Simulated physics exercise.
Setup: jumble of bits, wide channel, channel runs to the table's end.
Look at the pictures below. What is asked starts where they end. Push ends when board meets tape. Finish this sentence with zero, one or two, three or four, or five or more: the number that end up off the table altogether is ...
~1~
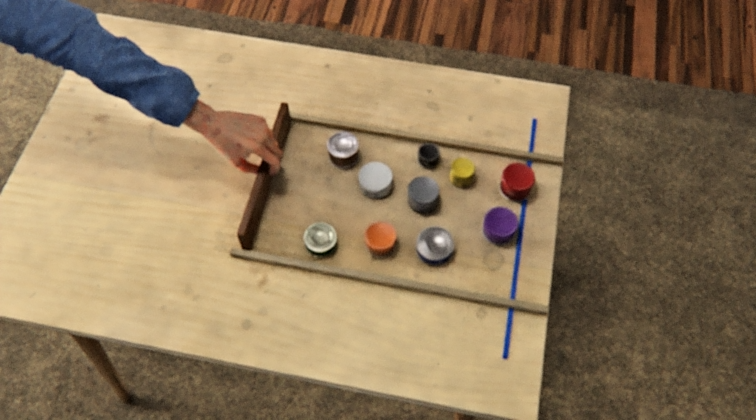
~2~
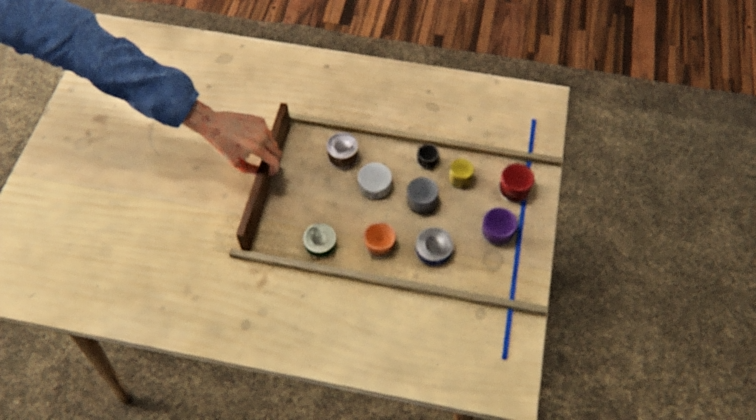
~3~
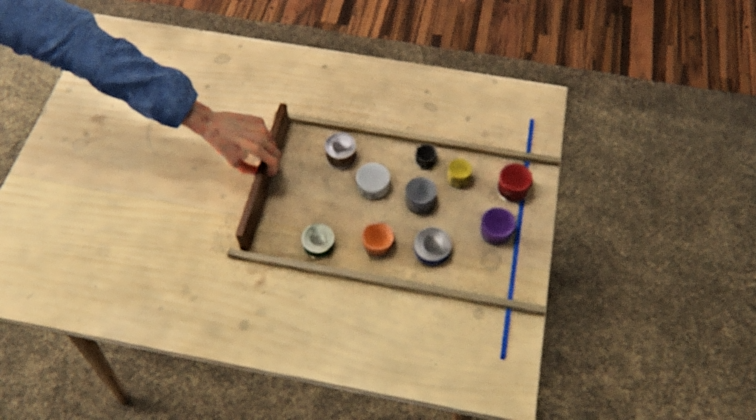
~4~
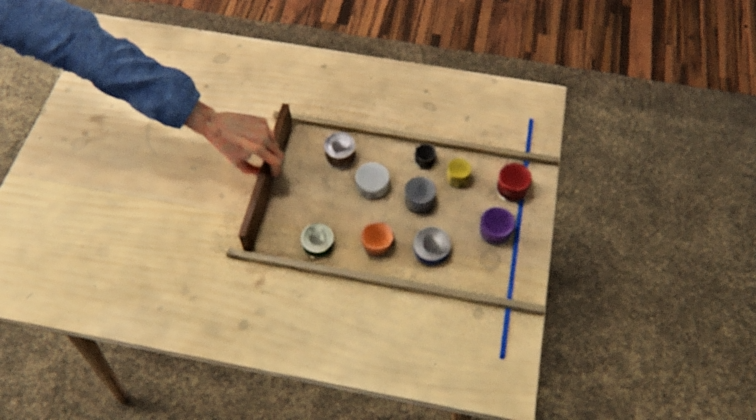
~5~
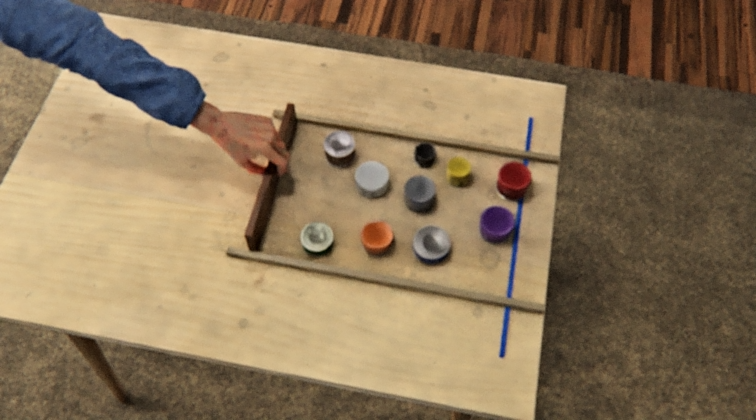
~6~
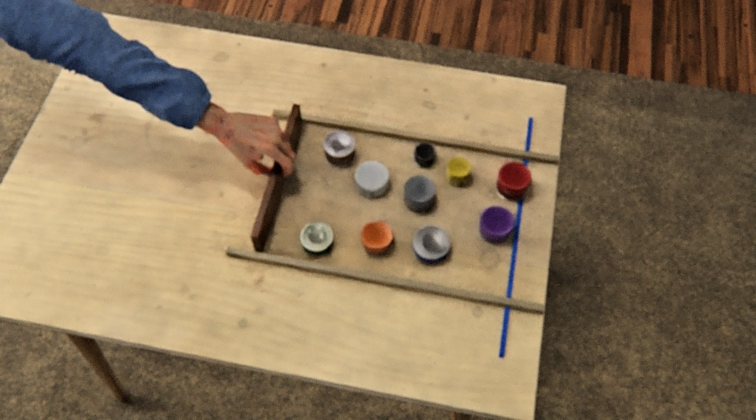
The number that end up off the table altogether is five or more.
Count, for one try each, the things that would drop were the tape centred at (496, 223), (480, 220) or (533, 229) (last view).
2, 1, 5.
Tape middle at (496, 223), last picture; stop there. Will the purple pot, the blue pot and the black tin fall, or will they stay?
In order, the purple pot goes off the edge, then the blue pot keeps its spot, then the black tin keeps its spot.
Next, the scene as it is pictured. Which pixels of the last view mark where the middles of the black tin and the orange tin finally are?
Black tin: (536, 167); orange tin: (530, 256).
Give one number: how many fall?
Altogether the count is 5.
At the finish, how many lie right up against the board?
It touches 5.
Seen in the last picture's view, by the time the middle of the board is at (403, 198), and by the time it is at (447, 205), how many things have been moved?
Tally: First 7; then 10.
A little later, none off yet; red pot at rest near (513, 182); purple pot at rest near (496, 225); yellow tub at rest near (458, 172).
Next, none off yet; red pot at rest near (515, 182); purple pot shifted a little near (512, 233); yellow tub shifted about its own width near (487, 181).
When it is over, the number that fall off is five or more; down, grey tub, blue pot, yellow tub, purple pot and red pot.
